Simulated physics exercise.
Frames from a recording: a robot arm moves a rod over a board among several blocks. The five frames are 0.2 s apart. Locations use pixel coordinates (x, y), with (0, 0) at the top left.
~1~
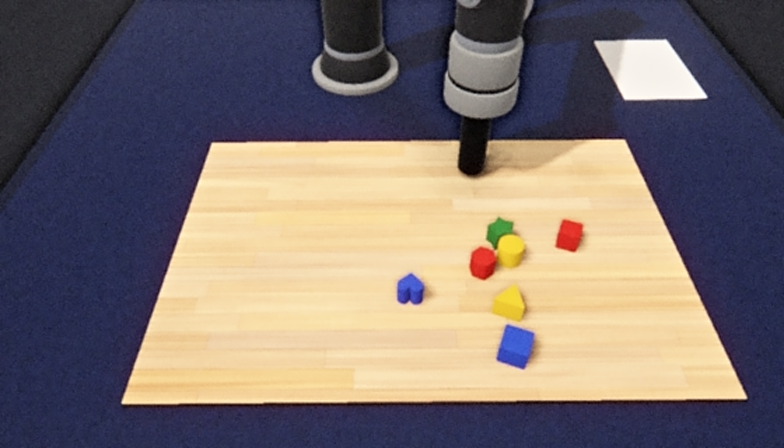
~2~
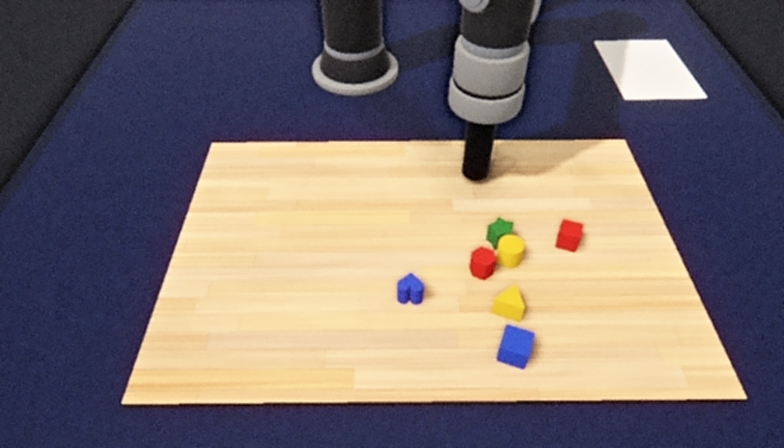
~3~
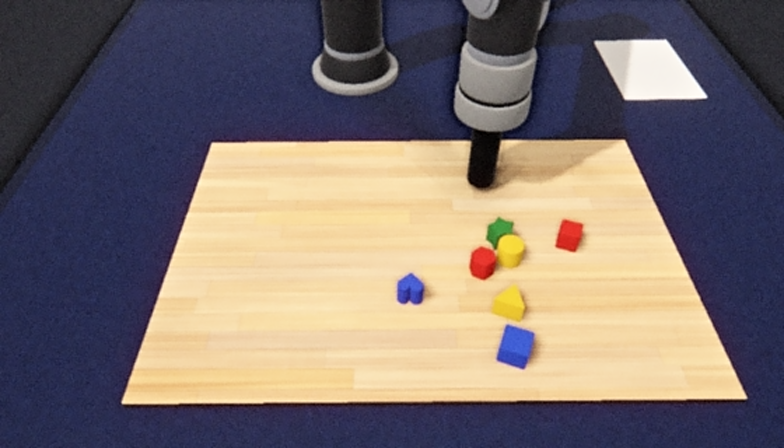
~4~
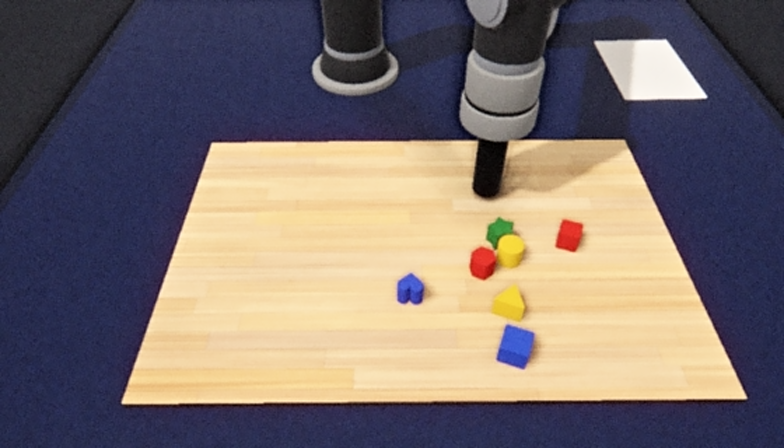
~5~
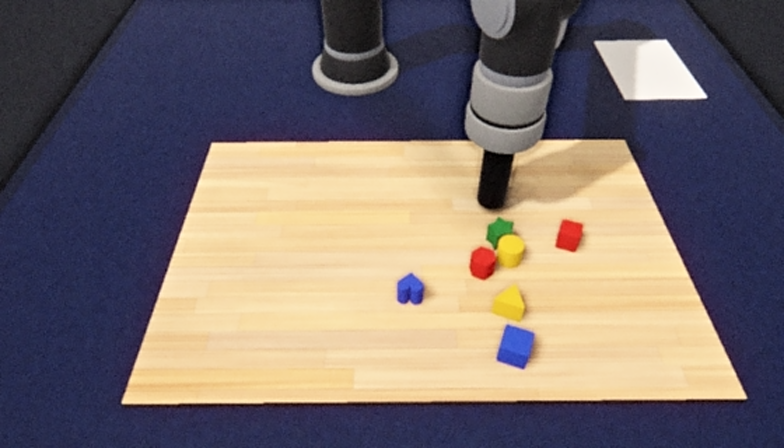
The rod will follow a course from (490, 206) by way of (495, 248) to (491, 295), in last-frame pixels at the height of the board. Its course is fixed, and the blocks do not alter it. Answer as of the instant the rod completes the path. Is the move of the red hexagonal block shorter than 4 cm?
No, that is not what happens.
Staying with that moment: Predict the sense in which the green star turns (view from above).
The answer is counter-clockwise.
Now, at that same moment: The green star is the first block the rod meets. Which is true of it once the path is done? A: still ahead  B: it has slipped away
B - it has slipped away.
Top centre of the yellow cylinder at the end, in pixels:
Its top middle: (545, 282).
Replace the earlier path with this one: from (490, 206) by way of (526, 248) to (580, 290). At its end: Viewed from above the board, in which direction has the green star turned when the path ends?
It is turned clockwise.
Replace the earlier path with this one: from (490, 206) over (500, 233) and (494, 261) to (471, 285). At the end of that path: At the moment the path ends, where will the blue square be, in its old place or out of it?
By the time the path is finished, it has hardly shifted at all.
The first path, step by step. One third of the way, rod (496, 227); green star (508, 239), turned 15° anticlockwise; yellow cylinder (519, 256).
Two thirds of the way, rod (495, 257); red hexagonal block (479, 262), turned 25° clockwise; green star (514, 267), turned 50° anticlockwise; yellow cylinder (537, 277).
At the end, rod (492, 289); red hexagonal block (465, 282), turned 105° clockwise; green star (522, 287), turned 100° anticlockwise; yellow triangle (516, 306), turned 55° clockwise; yellow cylinder (545, 282).
